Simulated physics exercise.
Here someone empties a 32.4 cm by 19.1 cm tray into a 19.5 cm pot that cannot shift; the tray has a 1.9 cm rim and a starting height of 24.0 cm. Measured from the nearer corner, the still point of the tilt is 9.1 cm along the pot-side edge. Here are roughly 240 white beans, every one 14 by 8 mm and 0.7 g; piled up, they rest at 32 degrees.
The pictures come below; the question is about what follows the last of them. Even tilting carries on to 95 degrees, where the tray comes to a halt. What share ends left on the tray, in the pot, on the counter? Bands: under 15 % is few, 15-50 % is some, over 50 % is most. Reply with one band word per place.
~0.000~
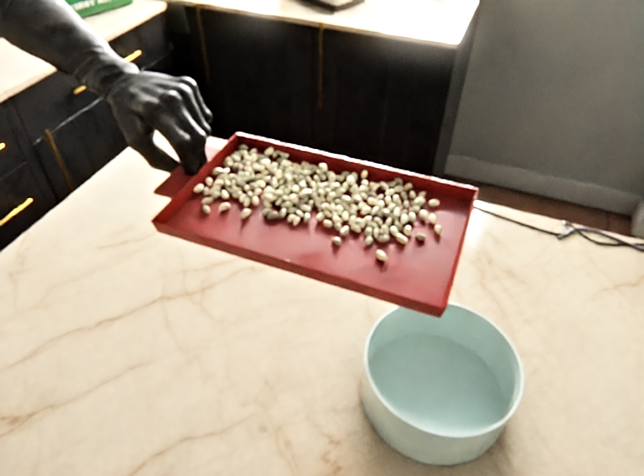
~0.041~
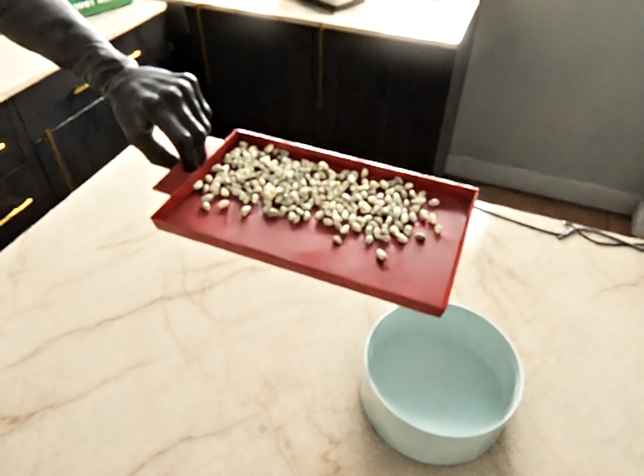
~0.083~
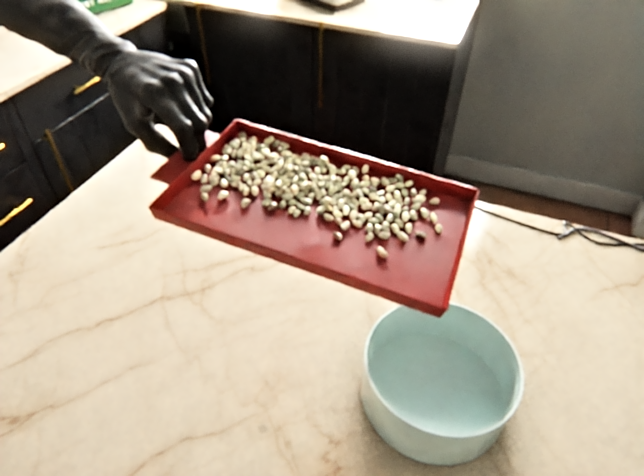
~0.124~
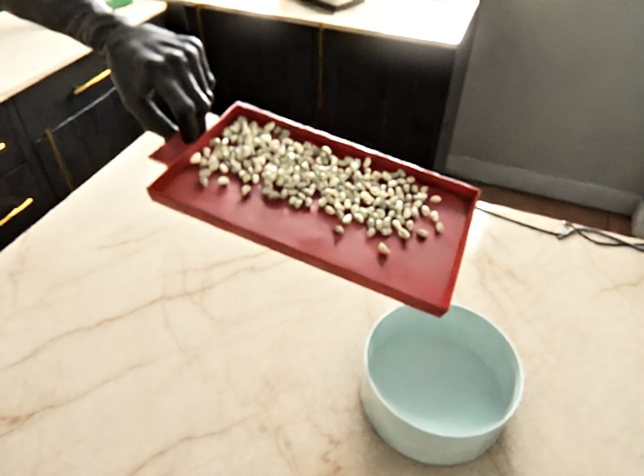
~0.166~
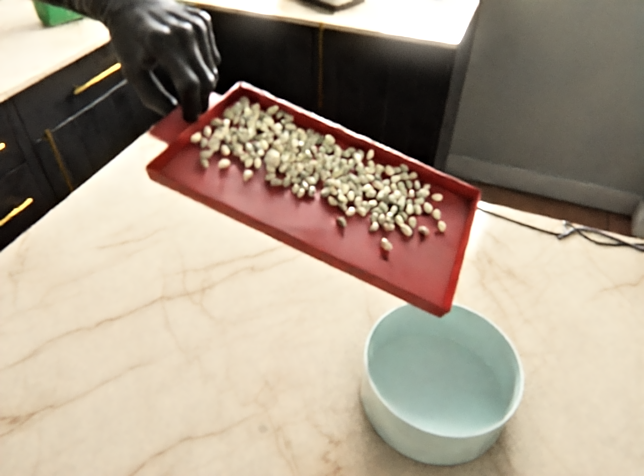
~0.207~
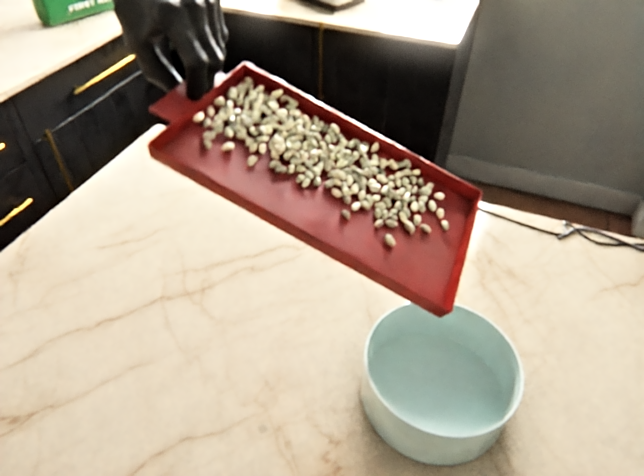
Tray few, pot some, counter most.
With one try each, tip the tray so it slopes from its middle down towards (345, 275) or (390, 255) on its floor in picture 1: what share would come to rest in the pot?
The share comes to roughly 65 in a hundred, then roughly 55 in a hundred.
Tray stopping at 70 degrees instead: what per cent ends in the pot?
Then about 15 per cent.
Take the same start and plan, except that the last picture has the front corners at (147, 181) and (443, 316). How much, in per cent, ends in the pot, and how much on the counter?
Split: Pot = 65, counter = 35.
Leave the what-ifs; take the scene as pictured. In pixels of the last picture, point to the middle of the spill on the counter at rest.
Roughly at pixel (588, 388) in the last view.
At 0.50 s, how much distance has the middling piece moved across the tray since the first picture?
By then it sits near 7 cm from where it began.
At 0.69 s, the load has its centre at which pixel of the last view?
Near (499, 247).
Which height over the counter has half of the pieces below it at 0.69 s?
About 24 cm.
After 0.50 s, tilt 57 degrees; the tray holds 100 %, the pot 0 %.
After 0.69 s, tilt 81 degrees; the tray holds 50 %, the pot 0 %.
Then, at 1.00 s, tilt 95 degrees; the tray holds 5 %, the pot 25 %.
By 2.3 s all is still; tray 0 %, pot 35 %, counter 65 %.
